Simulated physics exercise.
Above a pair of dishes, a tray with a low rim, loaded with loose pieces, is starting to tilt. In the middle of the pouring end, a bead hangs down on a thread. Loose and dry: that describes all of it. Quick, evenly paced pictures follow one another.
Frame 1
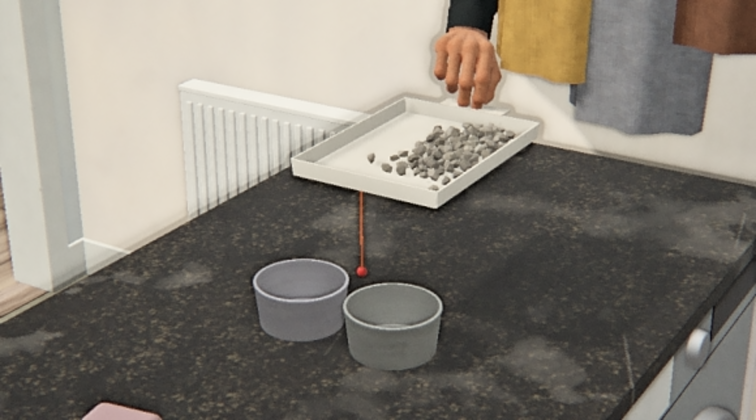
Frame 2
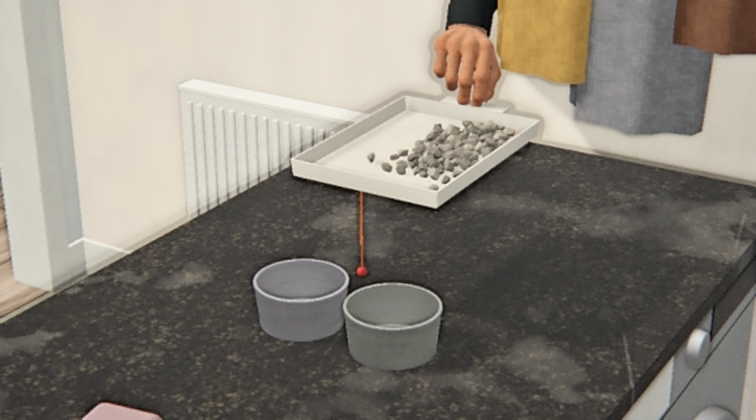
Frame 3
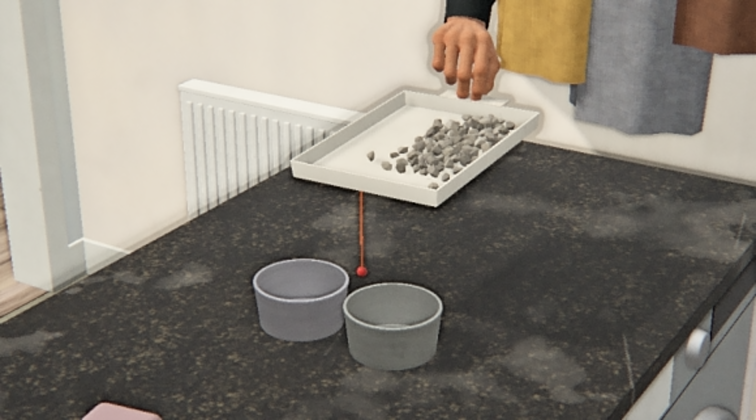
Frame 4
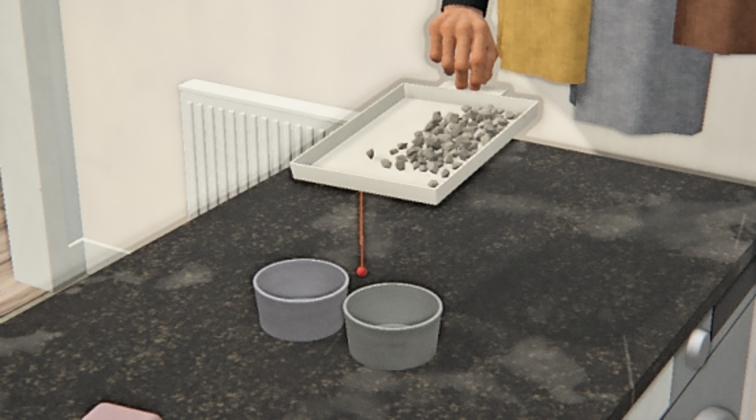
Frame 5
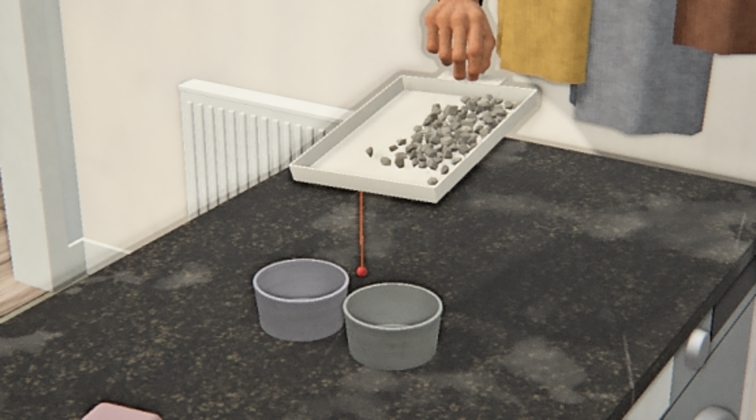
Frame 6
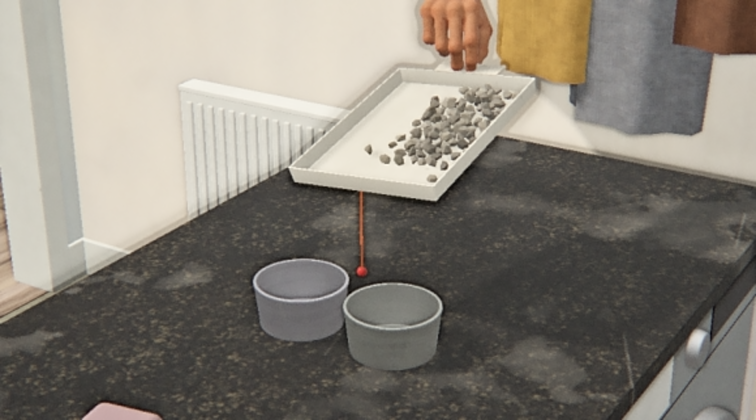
Tray of grey gravel tilting slowly as a hand at its far end lifts, above two empty bowls on a dark countertop.
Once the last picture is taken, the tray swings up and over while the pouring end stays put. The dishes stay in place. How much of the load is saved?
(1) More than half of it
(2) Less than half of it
1, more than half of it.
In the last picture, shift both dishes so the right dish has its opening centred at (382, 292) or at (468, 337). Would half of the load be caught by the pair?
The pair would catch the greater share the first time and the lesser share the second time.
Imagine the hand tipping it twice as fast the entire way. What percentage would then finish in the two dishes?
I'd say 70 percent or thereabouts.
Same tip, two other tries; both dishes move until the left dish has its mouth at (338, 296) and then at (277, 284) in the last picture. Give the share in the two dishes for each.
In order, 20 % and 70 %.
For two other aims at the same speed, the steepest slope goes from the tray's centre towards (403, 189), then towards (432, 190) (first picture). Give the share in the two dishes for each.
About 80 % and 70 %.
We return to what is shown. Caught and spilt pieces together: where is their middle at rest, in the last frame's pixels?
Close to (297, 310) in the last picture.
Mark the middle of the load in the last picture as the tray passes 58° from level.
Somewhere around pixel (332, 165) in the last picture.
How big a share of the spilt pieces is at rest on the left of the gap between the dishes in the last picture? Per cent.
Left share: Close to 80 %.
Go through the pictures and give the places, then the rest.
Corners of the pouring end (294, 159) and (436, 191), level; middle of the load (459, 146), bits of gravel; left dish (275, 315); right dish (368, 343); bead on its thread (362, 272), in the first picture.
Corners of the pouring end (293, 159) and (436, 191), level; middle of the load (459, 145), in the second picture.
Corners of the pouring end (293, 160) and (436, 190), tipped barely, lowest at the left corner; middle of the load (458, 140), in the third picture.
Corners of the pouring end (292, 162) and (435, 188), tipped a little, lowest at the left corner; middle of the load (458, 134), in the fourth picture.
Corners of the pouring end (292, 165) and (434, 186), tipped a little, lowest at the left corner; middle of the load (457, 127), in the fifth picture.
Corners of the pouring end (291, 167) and (433, 185), tipped a little, lowest at the left corner; middle of the load (455, 120); left dish (275, 315); right dish (368, 343), in the sixth picture.
Just after the last frame, tray tipped steeply; almost all on the tray; about a tenth in the air.
A moment on, tray tipped right over; roughly a third on the tray; roughly half in the left dish; about a tenth outside both; roughly a quarter in the air.
Further on, tray tipped past a quarter turn; the larger part in the left dish; about a tenth outside both.
When it is over, tray tipped past a quarter turn; not one in the right dish; the larger part in the left dish; about a tenth outside both.
